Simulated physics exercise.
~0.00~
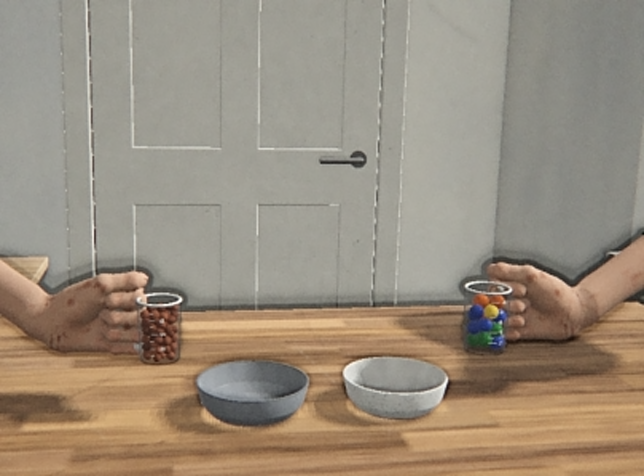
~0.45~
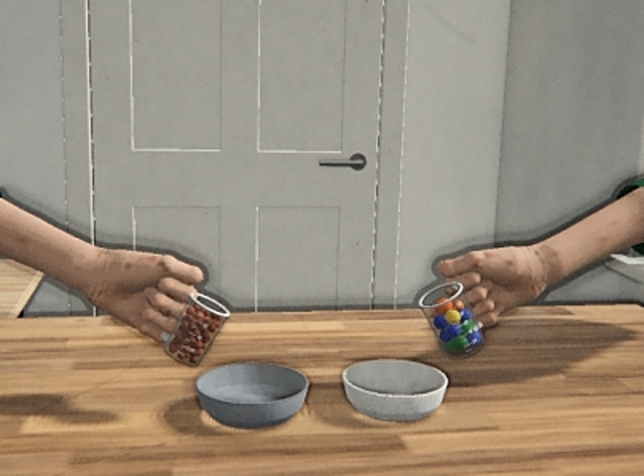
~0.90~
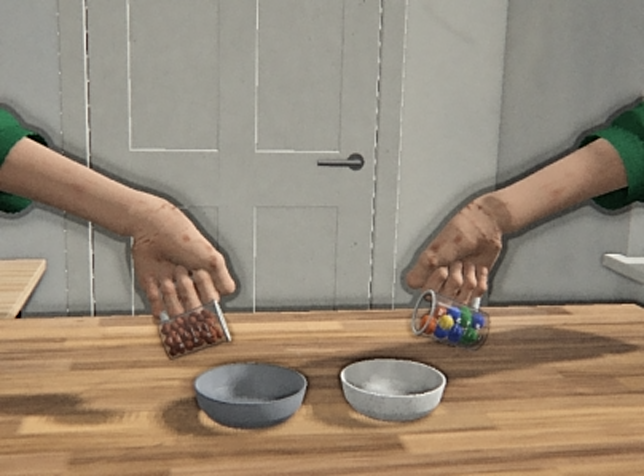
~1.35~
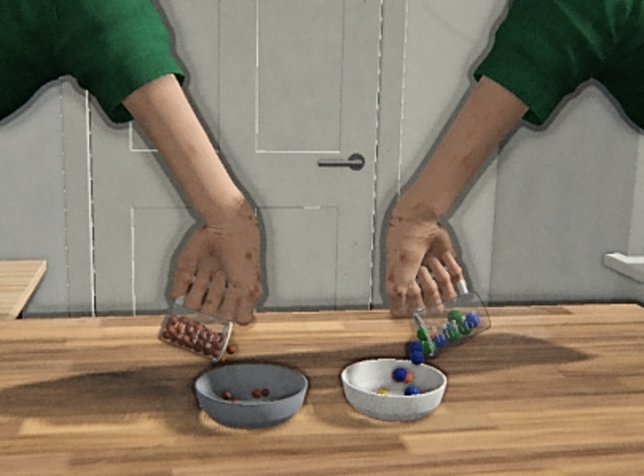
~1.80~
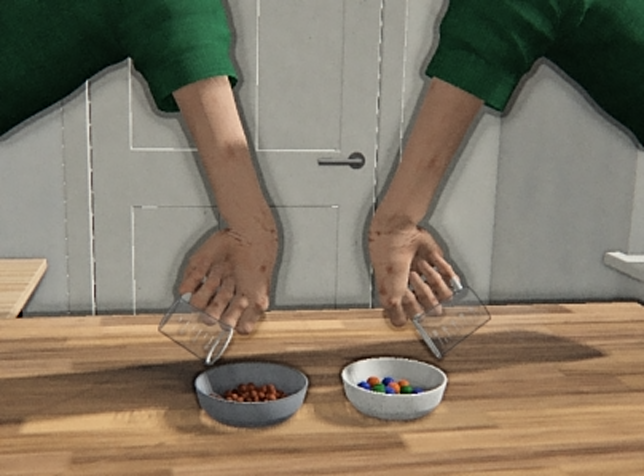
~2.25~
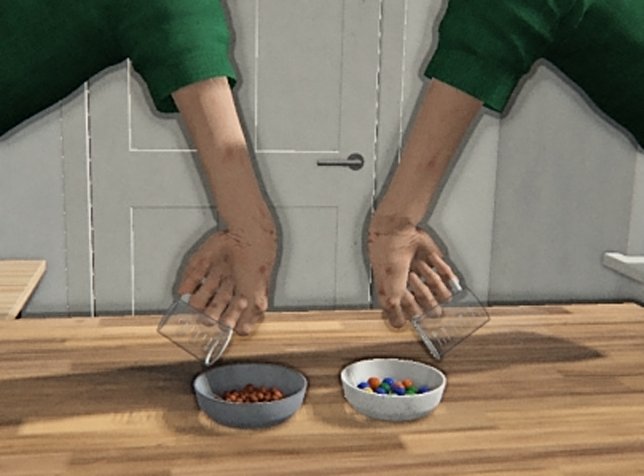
Two hands tipping clear cups, pouring small reddish-brown pieces into a grey dish and colourful balls into a white dish, spilling none.
